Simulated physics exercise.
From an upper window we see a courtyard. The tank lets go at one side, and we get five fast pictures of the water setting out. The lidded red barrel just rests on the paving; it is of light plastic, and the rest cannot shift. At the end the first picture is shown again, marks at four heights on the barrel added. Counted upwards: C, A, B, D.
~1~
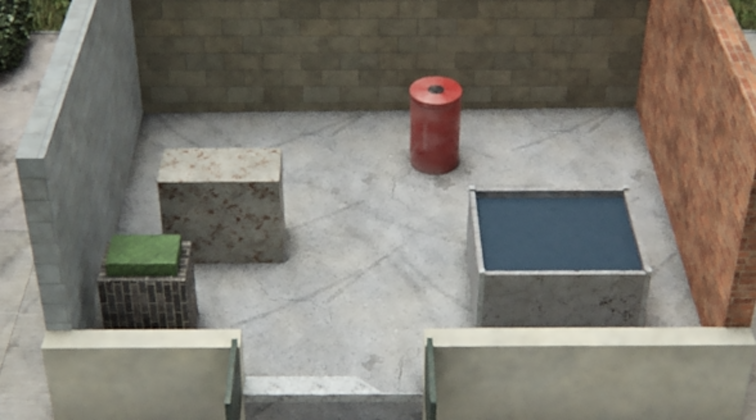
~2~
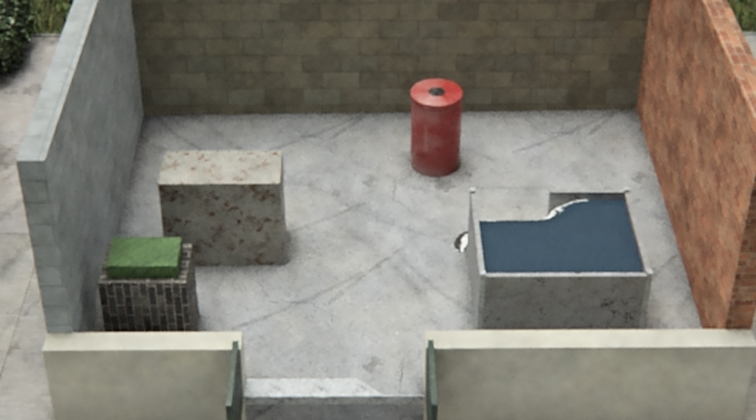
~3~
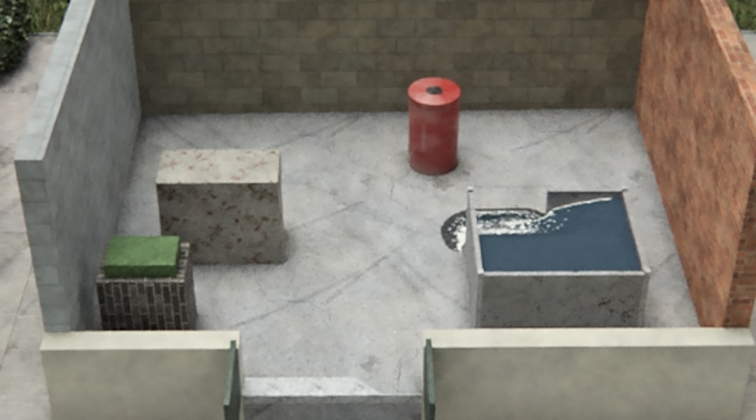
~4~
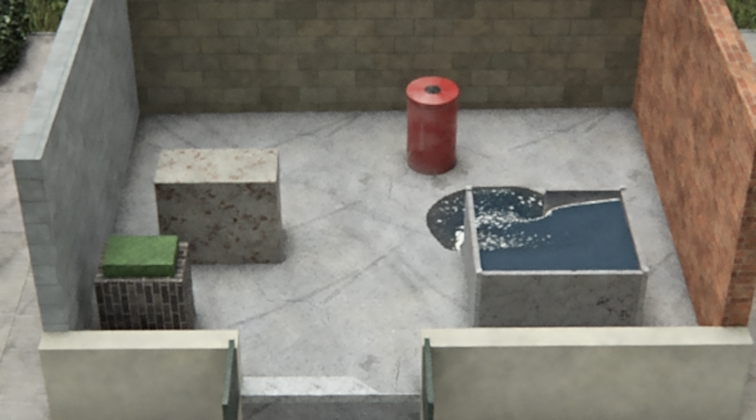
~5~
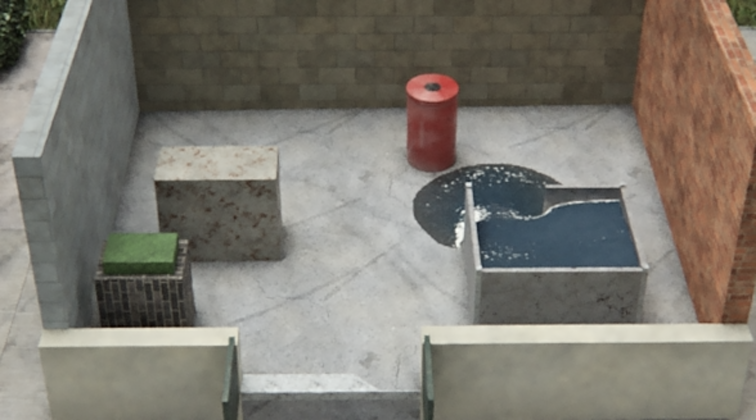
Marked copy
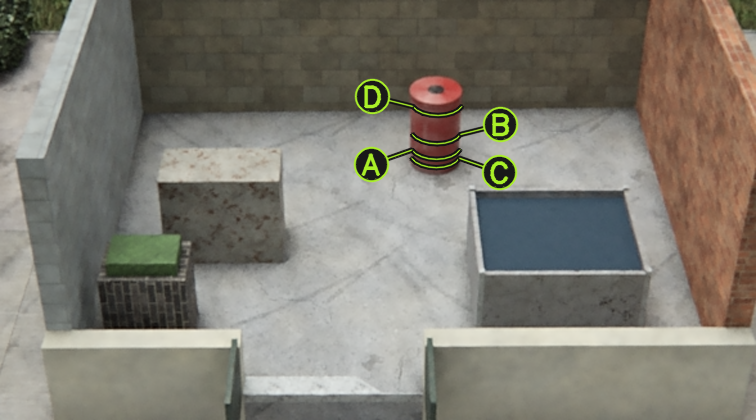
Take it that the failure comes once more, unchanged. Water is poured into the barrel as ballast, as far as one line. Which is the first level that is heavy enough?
Use mark B.
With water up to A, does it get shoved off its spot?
Yes, it does.
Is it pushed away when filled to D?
No, not at all.
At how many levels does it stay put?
Two.
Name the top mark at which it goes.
That would be A.
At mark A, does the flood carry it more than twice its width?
No, less.
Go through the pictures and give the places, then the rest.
In the first picture, lid of the red barrel at (437, 90); tank full, its middle at (556, 236); open gate at (333, 333).
In the second picture, water covers 1 % of the ground, mostly out of sight from here.
In the third picture, 3 % of the ground under water, its edge towards the barrel at (455, 220).
In the fourth picture, 5 % of the ground under water, its edge towards the barrel at (451, 198).
In the fifth picture, lid of the red barrel at (433, 87); 8 % of the ground under water, its edge towards the barrel at (450, 178).
In lime, A at (436, 159); B at (437, 143); C at (436, 167); D at (438, 115); from the bottom up C, A, B, D.
With A, it is pushed about its own width away.
With B, it does not move.
With C, it is pushed about 4 times its own width away.
With D, it does not move.
